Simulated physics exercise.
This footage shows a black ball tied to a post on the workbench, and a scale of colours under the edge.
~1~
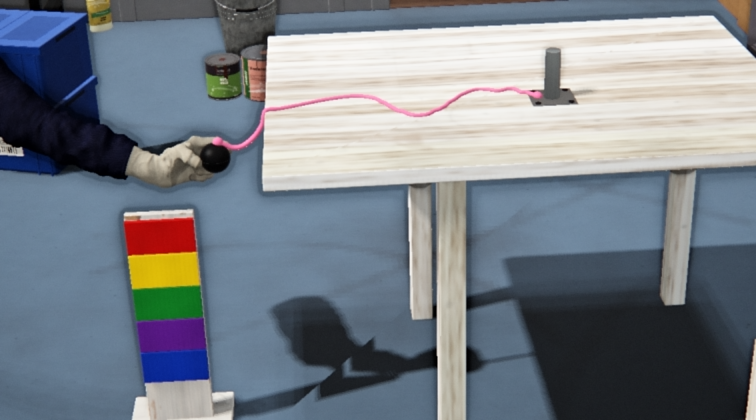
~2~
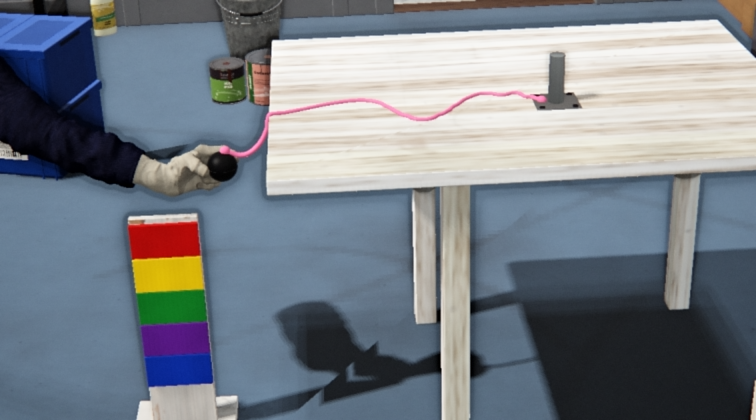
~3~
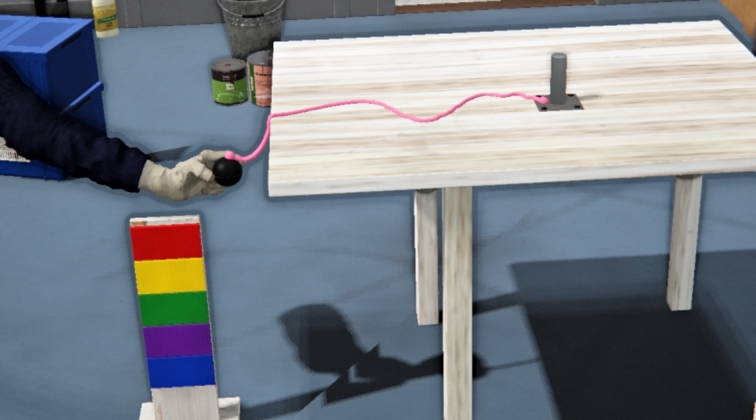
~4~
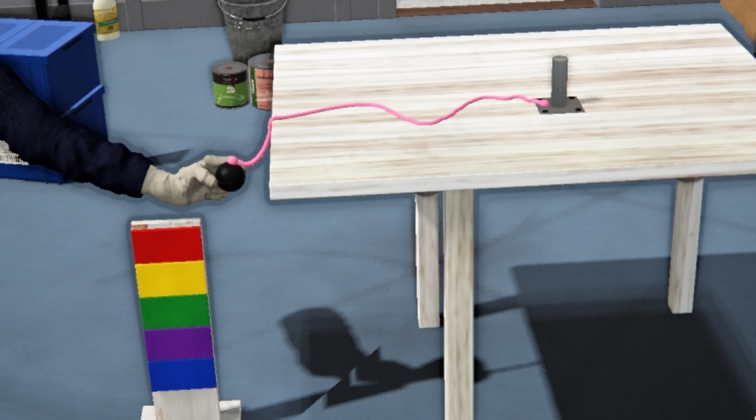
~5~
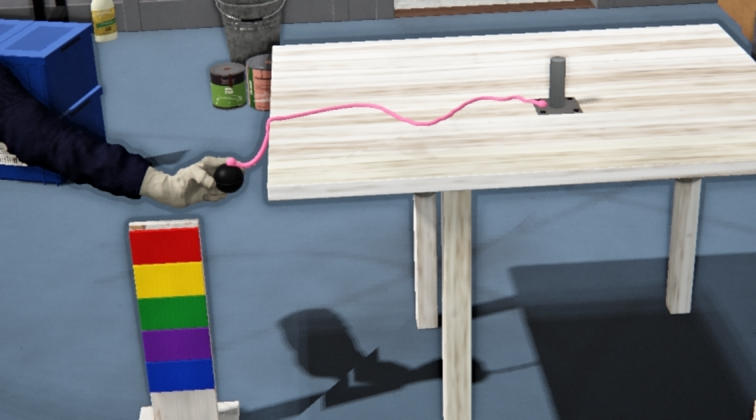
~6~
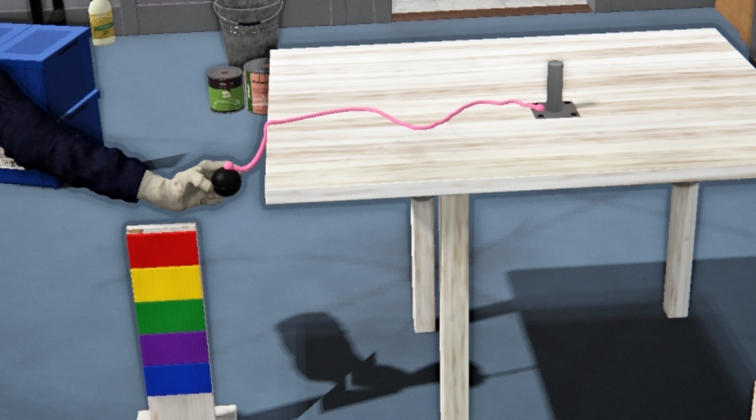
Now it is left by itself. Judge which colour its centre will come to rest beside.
Its centre comes to rest beside yellow.
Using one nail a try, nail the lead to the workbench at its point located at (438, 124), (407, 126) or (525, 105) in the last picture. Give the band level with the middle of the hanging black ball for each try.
In order: Red; red; yellow.
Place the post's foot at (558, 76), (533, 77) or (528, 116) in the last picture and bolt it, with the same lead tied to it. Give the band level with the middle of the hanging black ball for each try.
Red; yellow; green.
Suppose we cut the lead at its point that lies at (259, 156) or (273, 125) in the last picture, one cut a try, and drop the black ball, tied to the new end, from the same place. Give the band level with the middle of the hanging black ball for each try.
First try: Red; second try: No band.
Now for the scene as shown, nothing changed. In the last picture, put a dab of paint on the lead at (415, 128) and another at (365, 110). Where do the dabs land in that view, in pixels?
Point one: (369, 120); point two: (293, 125).
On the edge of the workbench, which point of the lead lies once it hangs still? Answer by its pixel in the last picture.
It's near (341, 111) in the last picture.
Early on, ball near (286, 278); level with yellow.
Midway, ball near (267, 280); level with yellow.
Finally, ball near (275, 280); level with yellow. Its middle rests at the yellow band.
